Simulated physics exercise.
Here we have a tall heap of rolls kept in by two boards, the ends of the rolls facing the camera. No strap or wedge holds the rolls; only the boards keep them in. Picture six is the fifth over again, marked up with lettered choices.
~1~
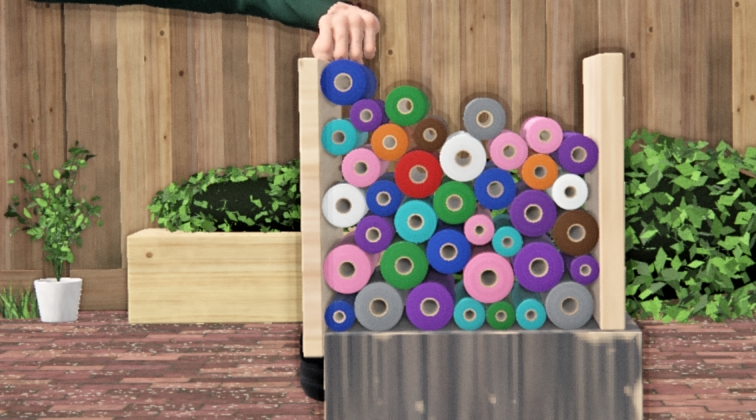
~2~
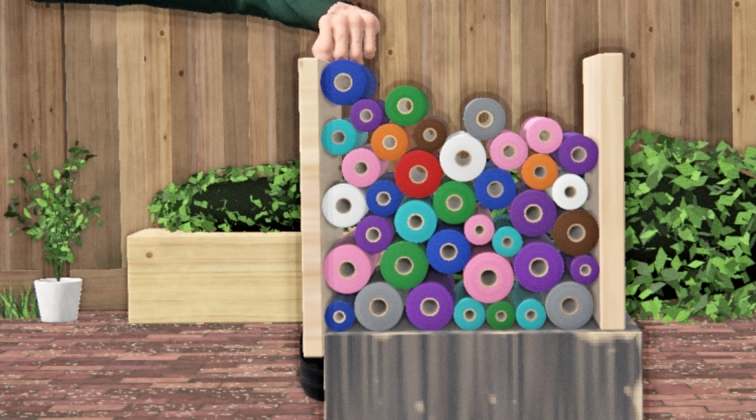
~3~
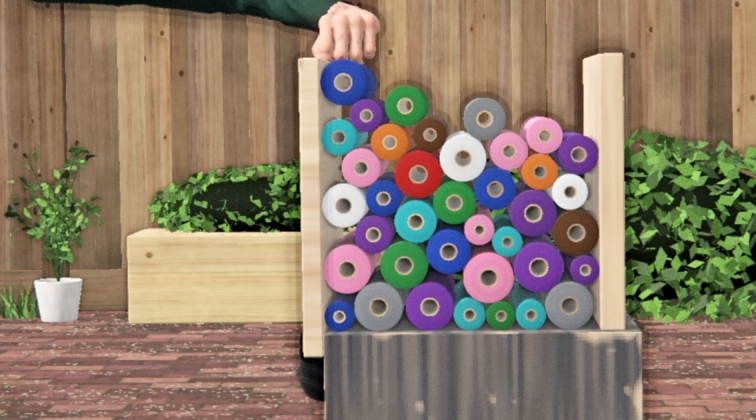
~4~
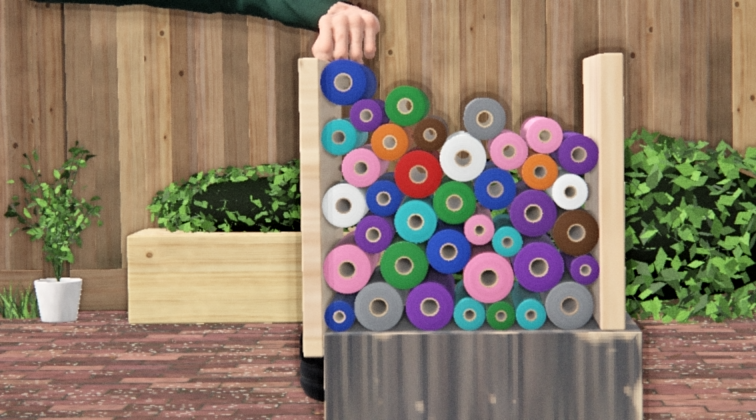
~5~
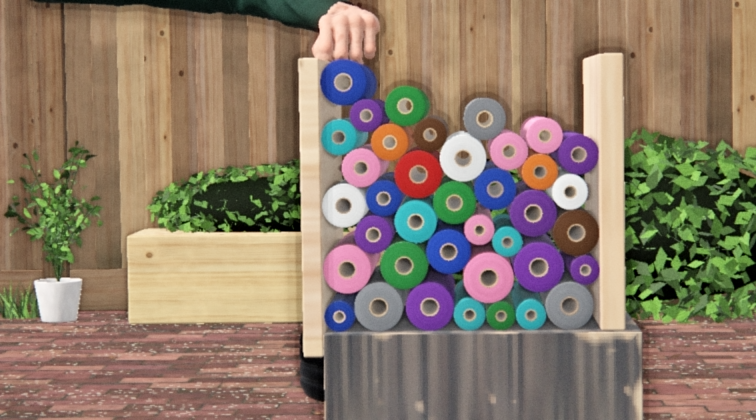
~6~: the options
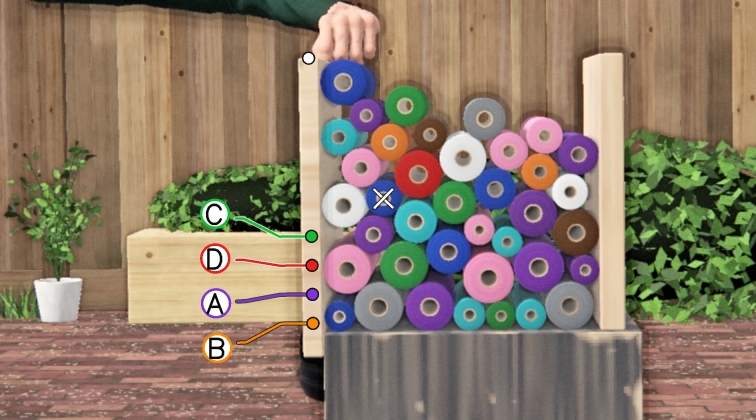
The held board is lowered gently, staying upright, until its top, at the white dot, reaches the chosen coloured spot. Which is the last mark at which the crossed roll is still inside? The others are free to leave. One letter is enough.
The answer is mark C.
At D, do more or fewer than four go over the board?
More than four.
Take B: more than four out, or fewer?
At B, more than four.
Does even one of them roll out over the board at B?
At B: Yes.
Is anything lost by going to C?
Yes.
On the marked copy, A at (313, 295); B at (313, 323); C at (312, 236); D at (312, 265); the cross at (383, 198); the white dot at (309, 58).
With C. Early on, top of the board (320, 142).
Further on, top of the board (322, 234).
At the end, top of the board (322, 236), about six out over the board, the crossed one still inside.
As for the rest, A lets the crossed one out; B lets the crossed one out; D lets the crossed one out.
